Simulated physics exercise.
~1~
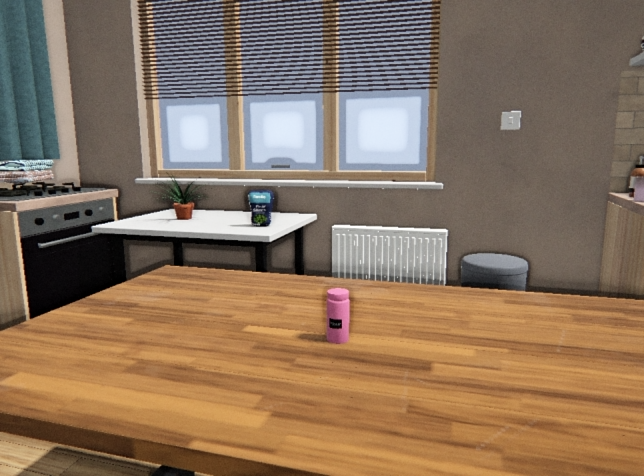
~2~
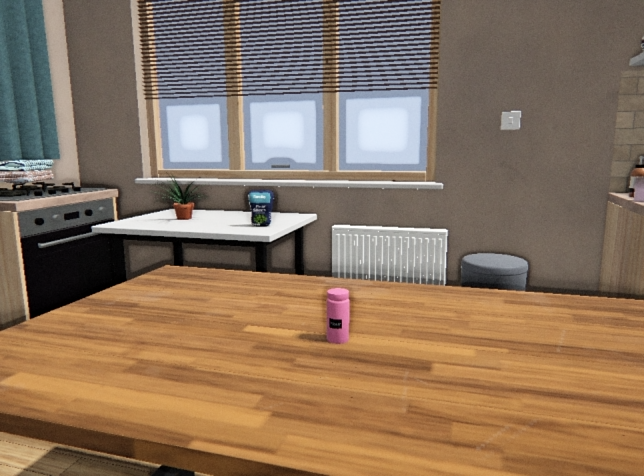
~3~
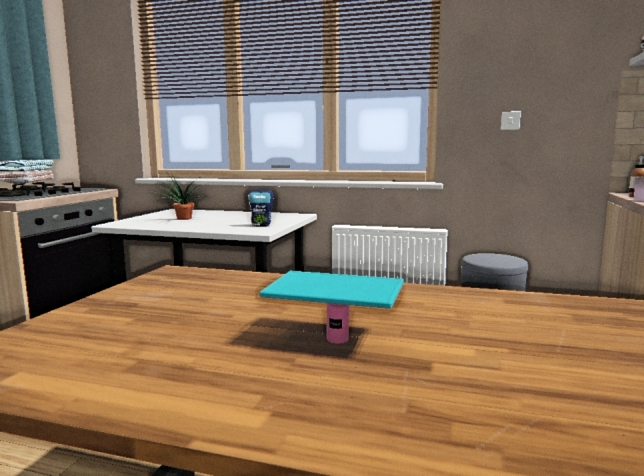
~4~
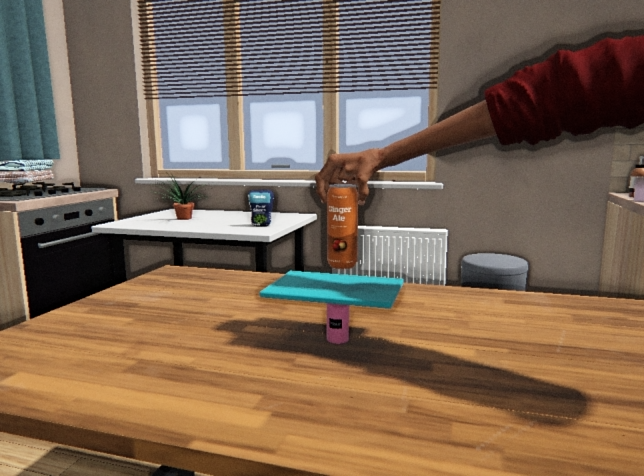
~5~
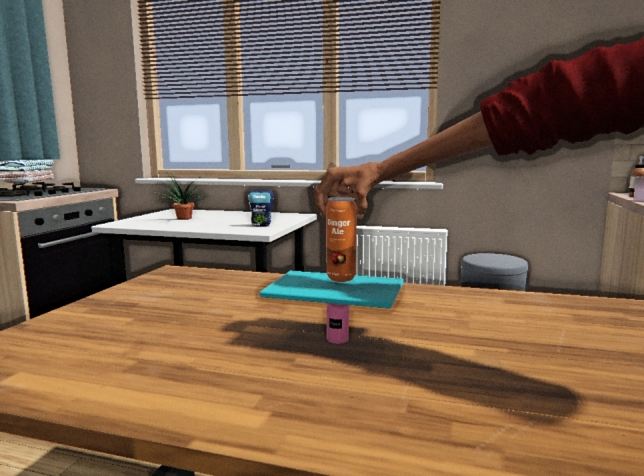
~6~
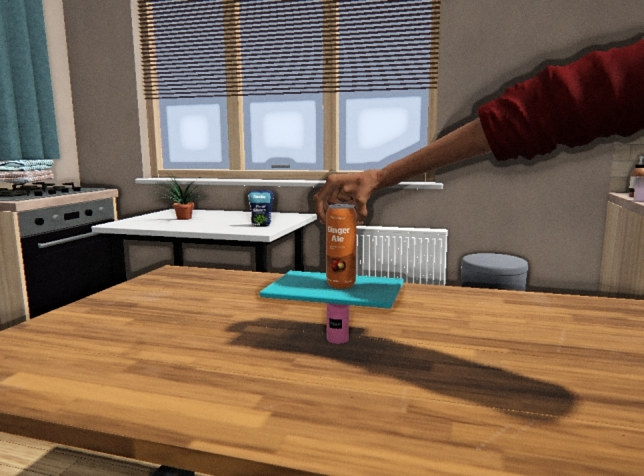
A hand lowers an orange can onto a turquoise lid that appears atop a pink container.
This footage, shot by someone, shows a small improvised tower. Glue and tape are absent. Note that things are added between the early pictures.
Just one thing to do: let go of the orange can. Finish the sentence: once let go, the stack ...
Once let go, the stack stays put.
Then, 0.20 s on from there, no change.
Then, 0.40 s on from there, orange can resting near (341, 247).
In the end, all 3 unmoved. At the end, from the last picture's camera, orange can near (341, 247). The stack stays up.
